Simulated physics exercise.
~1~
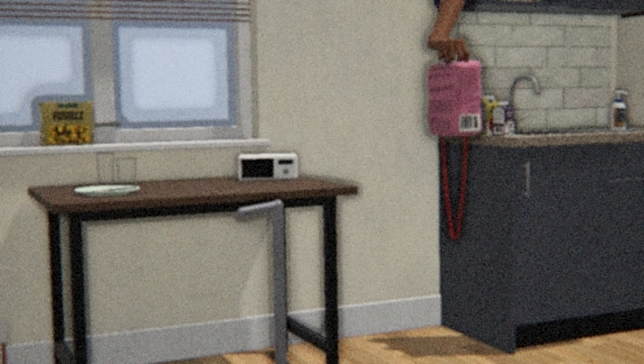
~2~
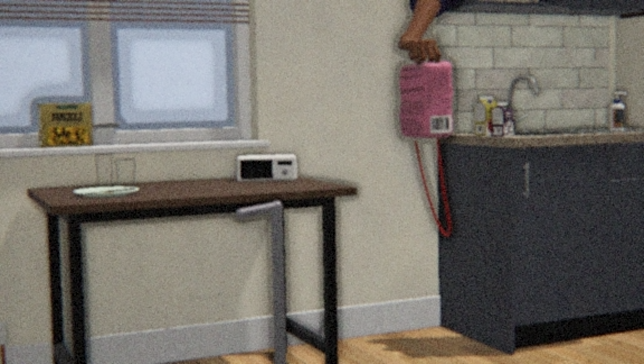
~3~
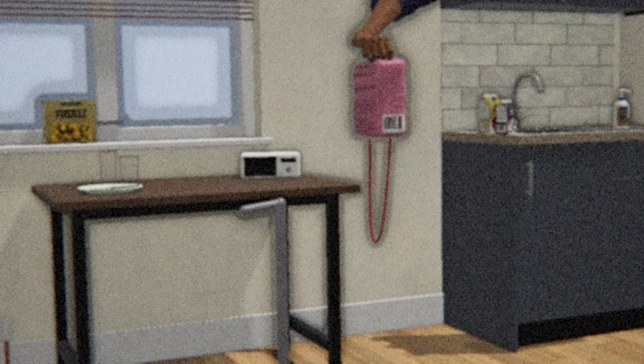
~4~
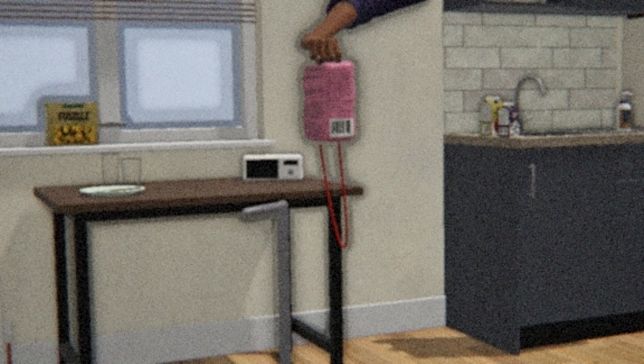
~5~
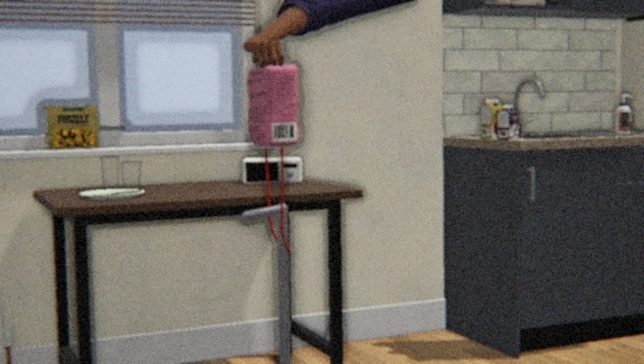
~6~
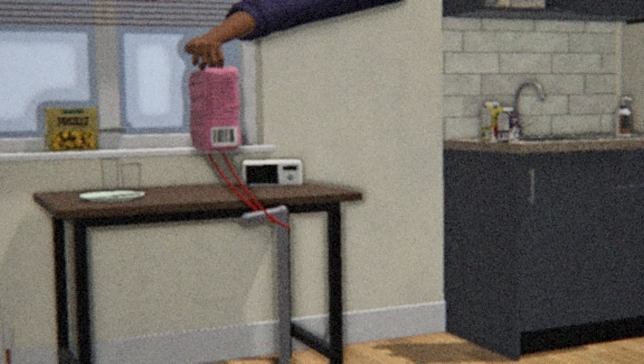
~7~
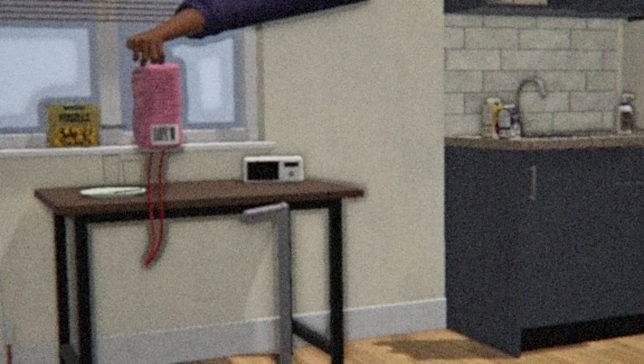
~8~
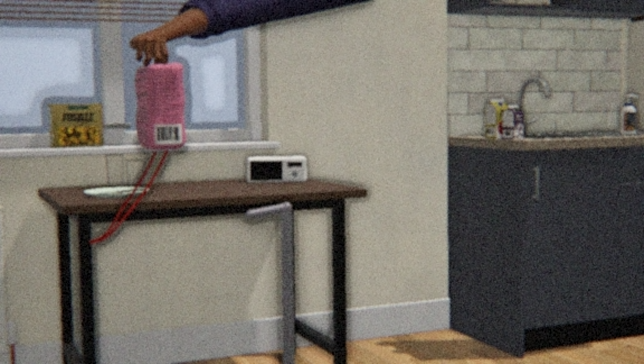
In the video, a hand carries an upright pink sack with a hanging red loop leftward from beside a kitchen counter, across a short gray post with a bar at its top. The loop swings past the post without snagging, and the sack ends near the window, still held.
